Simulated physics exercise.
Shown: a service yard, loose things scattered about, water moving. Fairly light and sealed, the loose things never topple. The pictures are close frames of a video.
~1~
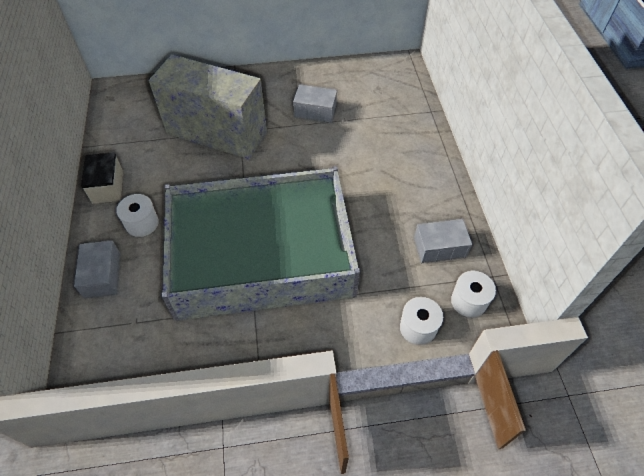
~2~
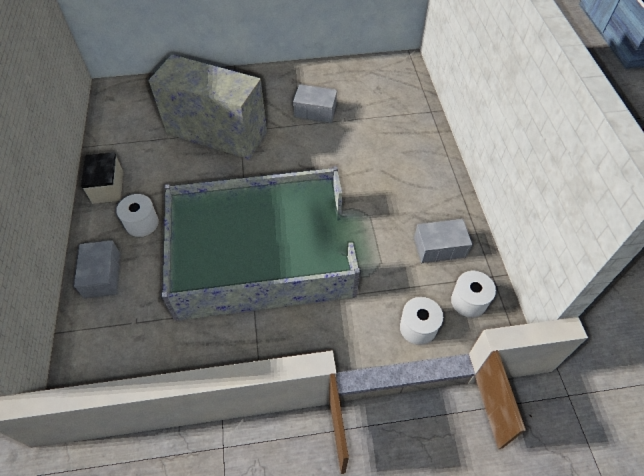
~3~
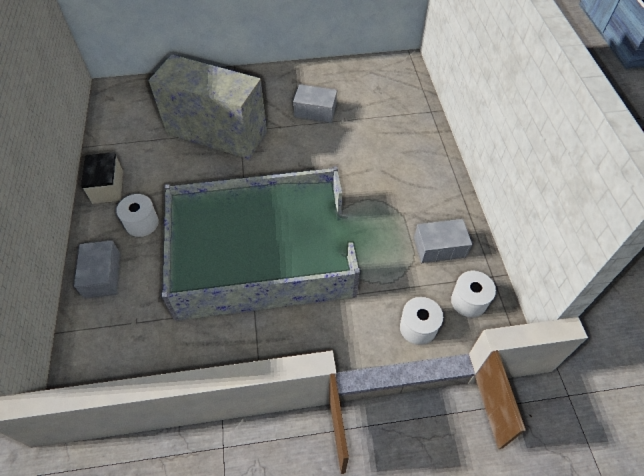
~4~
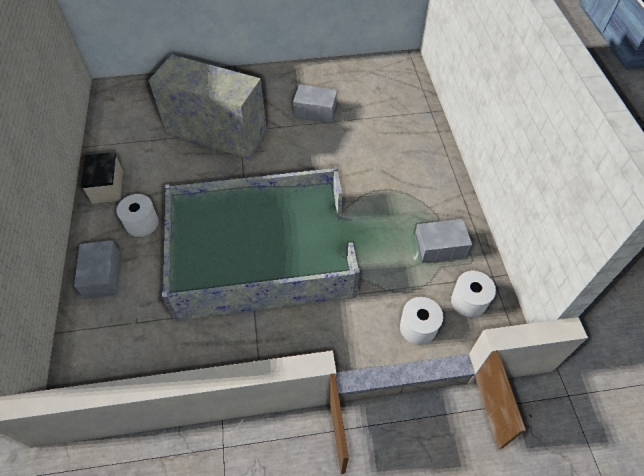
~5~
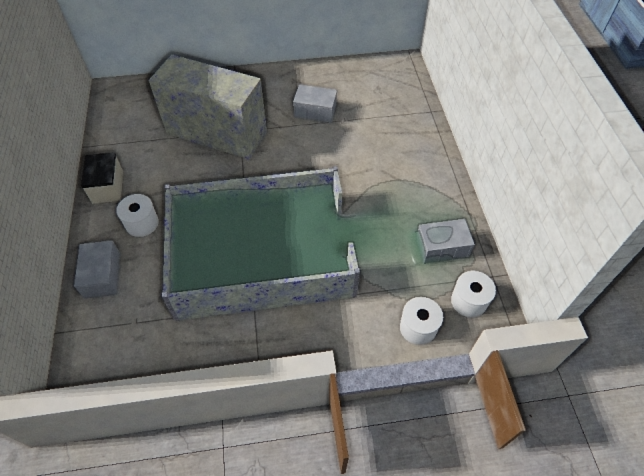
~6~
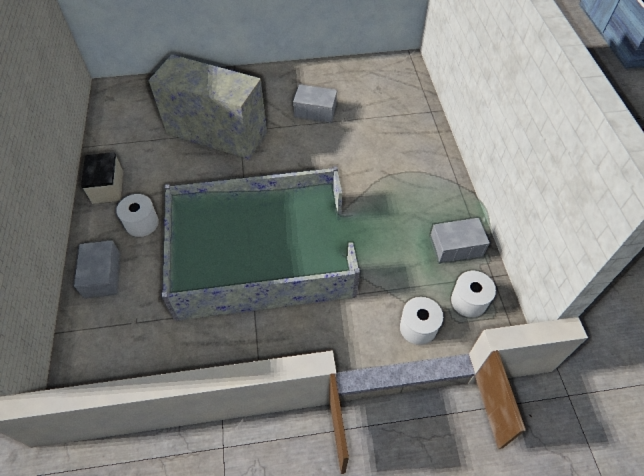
Green water pours through a gap in the tank's right side and nudges a gray crate.
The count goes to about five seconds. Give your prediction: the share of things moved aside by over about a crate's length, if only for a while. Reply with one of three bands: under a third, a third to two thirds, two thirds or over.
A third to two thirds.
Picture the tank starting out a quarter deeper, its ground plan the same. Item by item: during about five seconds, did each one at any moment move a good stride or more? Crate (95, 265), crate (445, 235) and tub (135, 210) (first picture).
Respectively, never gets that far, gets that far, never gets that far.
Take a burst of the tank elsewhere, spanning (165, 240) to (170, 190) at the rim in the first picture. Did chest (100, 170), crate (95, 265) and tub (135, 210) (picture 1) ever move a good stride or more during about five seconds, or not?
Object by object: Displaced that much, displaced that much, displaced that much.
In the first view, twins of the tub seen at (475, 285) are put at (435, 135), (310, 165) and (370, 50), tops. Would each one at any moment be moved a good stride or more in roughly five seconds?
Outcome per entry: Knocked aside / stays where it is / knocked aside.
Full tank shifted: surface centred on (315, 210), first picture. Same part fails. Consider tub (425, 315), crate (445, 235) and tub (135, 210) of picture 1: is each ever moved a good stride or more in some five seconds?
In turn: Swept aside, pushed that far, short of that.
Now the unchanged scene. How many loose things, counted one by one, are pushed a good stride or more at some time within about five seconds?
The total is 3.
A moment on, 0 of 7 are well off their spots; 0 afloat.
Next, 1 of 7 are well off their spots; 2 afloat.
Later, 3 of 7 are well off their spots; 3 afloat.
In the end, 3 of 7 are well off their spots, and 3 have been at some point; 1 afloat.
